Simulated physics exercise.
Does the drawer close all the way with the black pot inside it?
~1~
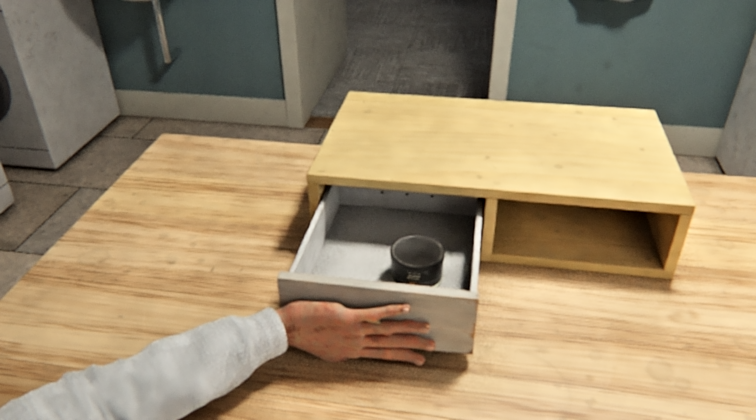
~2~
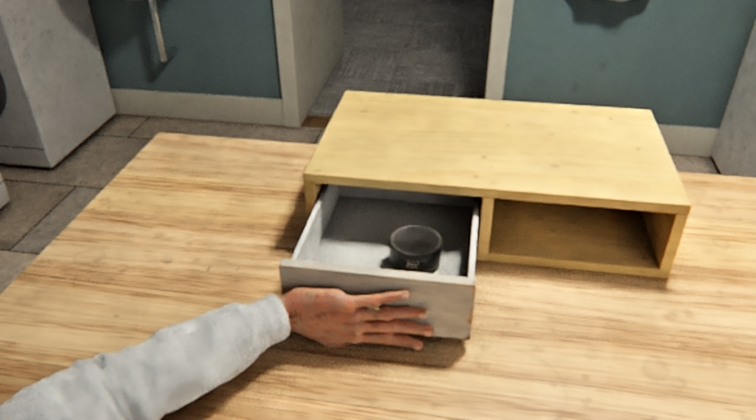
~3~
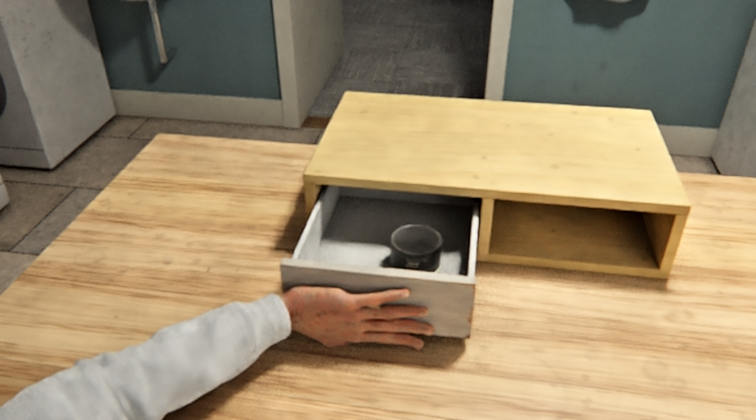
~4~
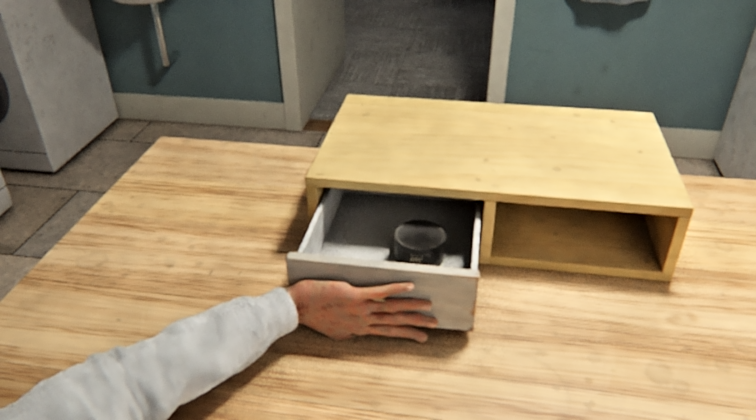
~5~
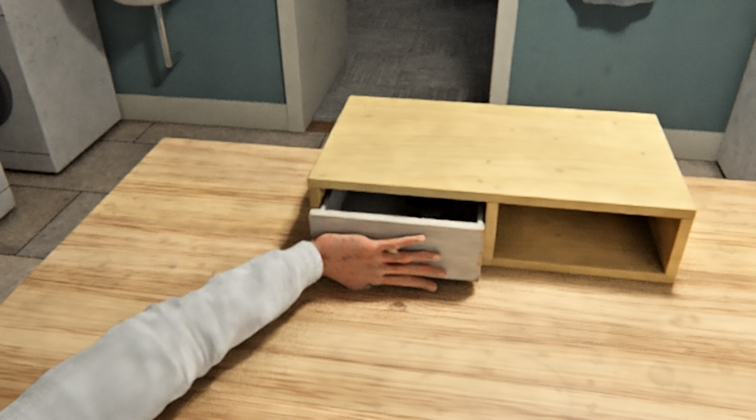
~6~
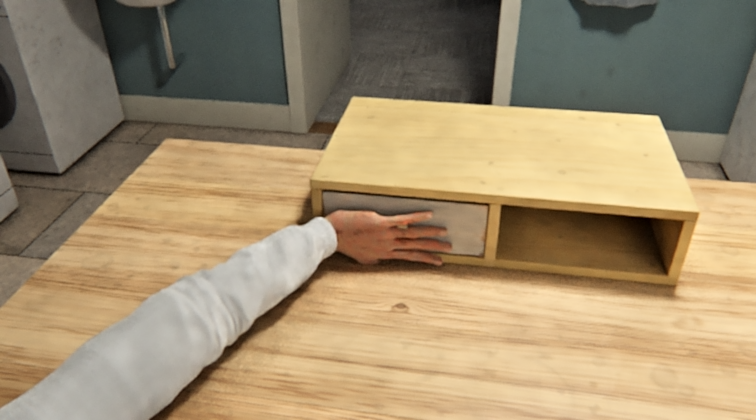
Yes, the drawer closes fully. The hand pushes it in until its front sits flush with the chest and the pot is out of sight.
